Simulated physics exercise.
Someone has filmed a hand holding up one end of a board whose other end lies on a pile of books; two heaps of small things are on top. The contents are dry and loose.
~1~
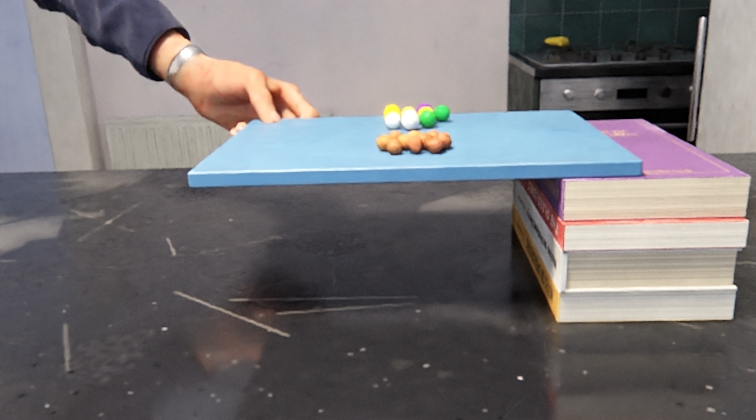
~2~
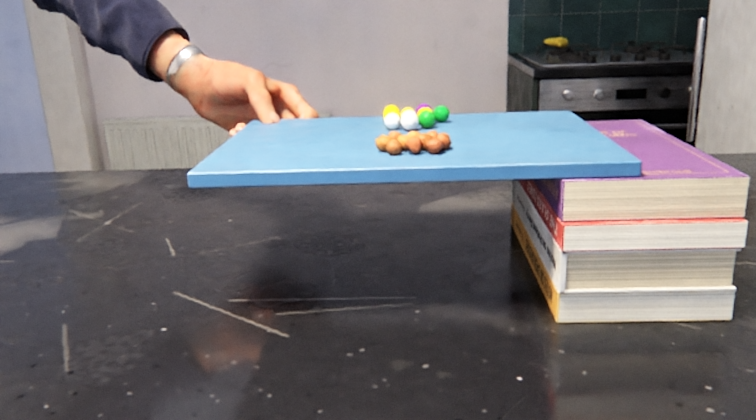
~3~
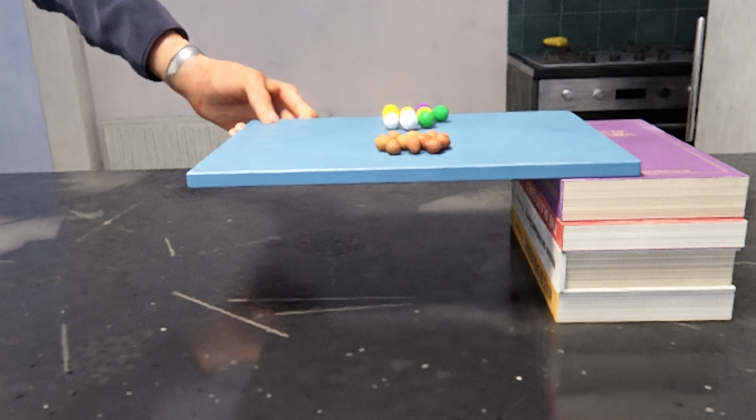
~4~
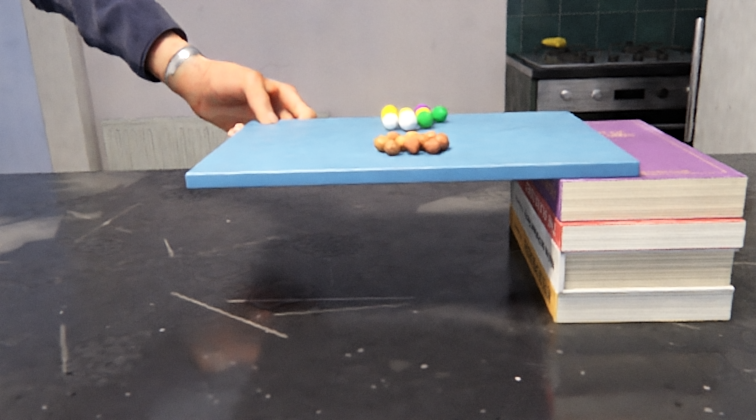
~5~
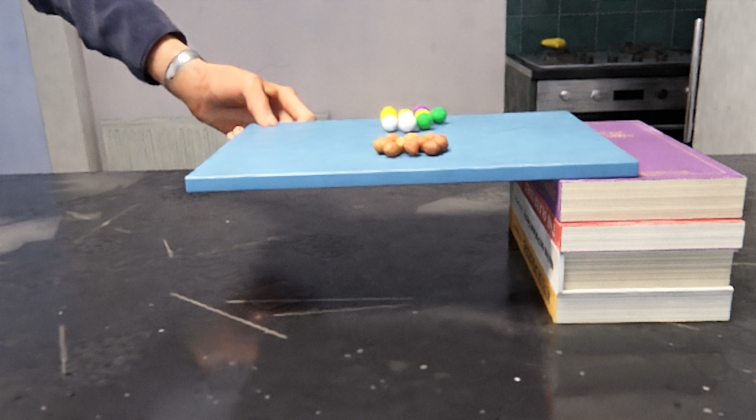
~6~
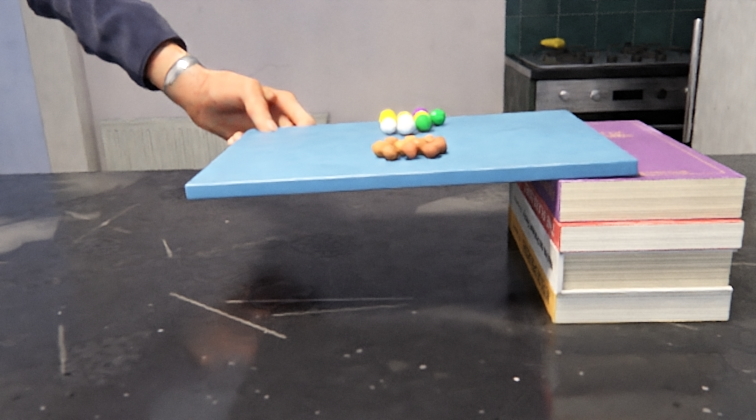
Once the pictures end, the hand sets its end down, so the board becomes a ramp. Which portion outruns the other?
The back portion goes farther.
Then, 0.44 s later than the last frame, board sloping at 11°; front portion every one still on the board; back portion every one still on the board.
Then, 0.91 s later than the last frame, board sloping at 22°; front portion every one still on the board; back portion mostly less than half a board's length out.
Then, 1.47 s later than the last frame, board resting at 24°; front portion mostly less than half a board's length out; back portion mostly one to two board lengths out.
When it is over, board resting at 24°; front portion mostly less than half a board's length out; back portion mostly more than two board lengths out, roughly half gone off the counter; the back portion has gone farther.
